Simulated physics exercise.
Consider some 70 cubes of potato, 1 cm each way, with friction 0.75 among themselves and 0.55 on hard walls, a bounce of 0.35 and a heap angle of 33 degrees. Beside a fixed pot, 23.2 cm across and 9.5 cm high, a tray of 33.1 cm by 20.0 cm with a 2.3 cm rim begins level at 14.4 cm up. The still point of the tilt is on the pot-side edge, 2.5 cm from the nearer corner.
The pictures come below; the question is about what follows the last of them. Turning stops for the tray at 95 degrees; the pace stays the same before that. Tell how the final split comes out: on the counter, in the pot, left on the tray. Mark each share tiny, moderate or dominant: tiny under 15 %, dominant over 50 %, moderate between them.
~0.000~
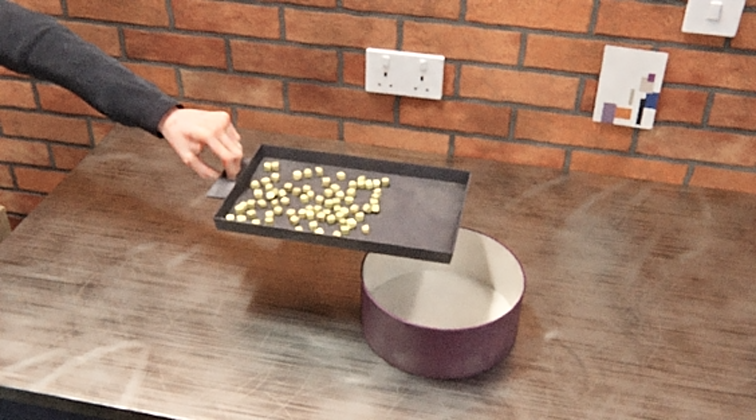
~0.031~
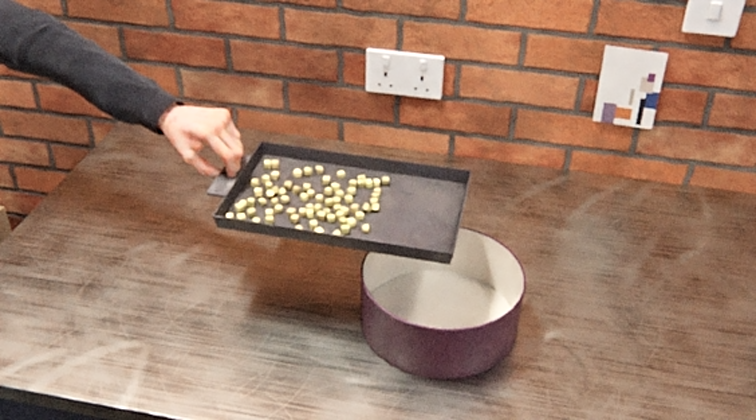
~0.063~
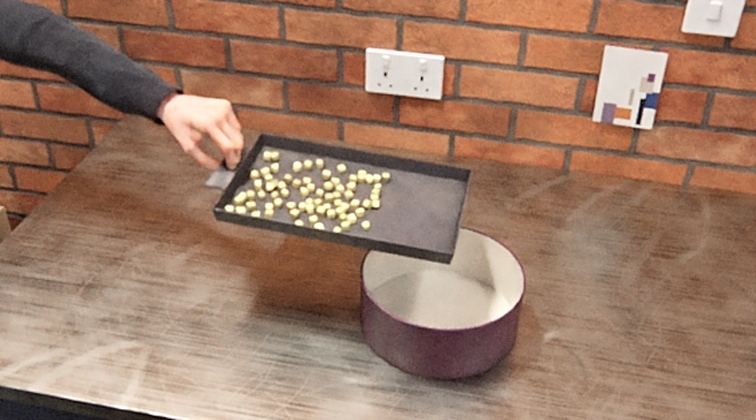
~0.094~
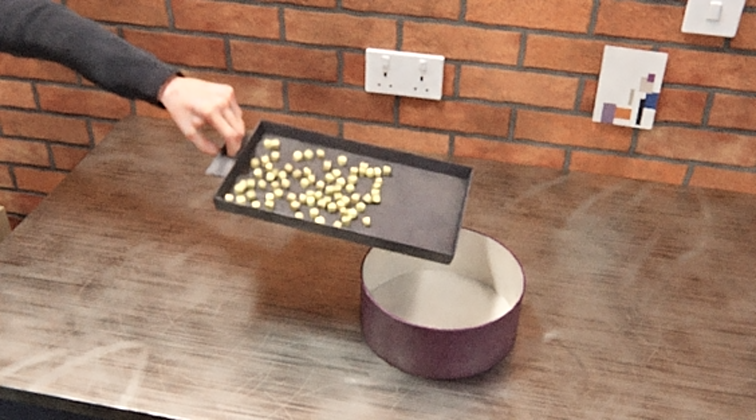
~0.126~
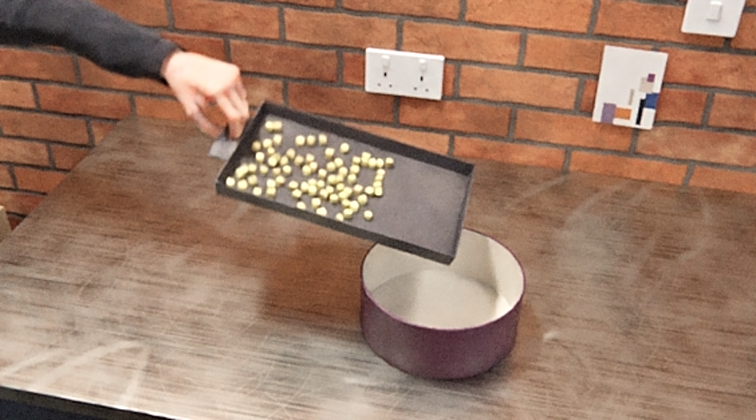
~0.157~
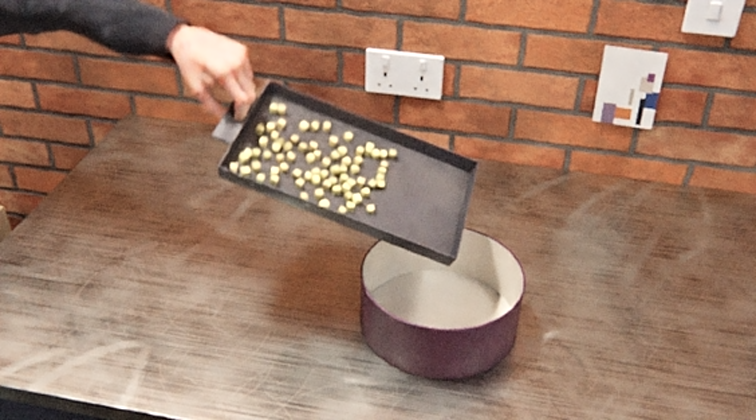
Counter: Dominant, pot: Moderate, left on the tray: Tiny.
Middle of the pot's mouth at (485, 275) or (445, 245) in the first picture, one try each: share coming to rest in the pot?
The shares would be near 60 and 5 per cent respectively.
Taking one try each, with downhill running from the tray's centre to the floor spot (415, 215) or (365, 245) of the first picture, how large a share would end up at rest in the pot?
Near 30 and 25 percent, in that order.
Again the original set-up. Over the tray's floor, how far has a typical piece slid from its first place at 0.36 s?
1 cm.
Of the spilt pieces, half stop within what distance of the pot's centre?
34 cm.
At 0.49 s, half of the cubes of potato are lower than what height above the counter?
Height: Around 28 cm.
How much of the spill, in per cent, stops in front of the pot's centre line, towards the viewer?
I'd put it at around 100 per cent.
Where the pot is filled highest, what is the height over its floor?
It gets to about 1.0 cm.
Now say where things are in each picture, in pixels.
The first picture shows tray tilt 0 degrees, front corners at (216, 216) and (451, 251); middle of the pieces at (320, 200); pot at (443, 273).
The second picture shows tray tilt 1 degrees, front corners at (216, 214) and (451, 251); middle of the pieces at (320, 199).
The third picture shows tray tilt 3 degrees, front corners at (216, 207) and (451, 252), lowest corner right front; middle of the pieces at (320, 194).
The fourth picture shows tray tilt 7 degrees, front corners at (216, 196) and (452, 253), lowest corner right front; middle of the pieces at (320, 186).
The fifth picture shows tray tilt 13 degrees, front corners at (218, 181) and (453, 254), lowest corner right front; middle of the pieces at (322, 174).
The sixth picture shows tray tilt 19 degrees, front corners at (222, 165) and (454, 256), lowest corner right front; middle of the pieces at (326, 163); pot at (443, 273). The tray's pace is about 195 degrees a second.
Then, at 0.36 s, tilt 59 degrees; the tray holds 100 %, the pot 0 %.
After 0.49 s, tilt 84 degrees; the tray holds 100 %, the pot 0 %.
After 0.76 s, tilt 95 degrees; the tray holds 0 %, the pot 35 %.
In the end, at 2.0 s, counter 65 %, pot 35 %, tray 0 %.
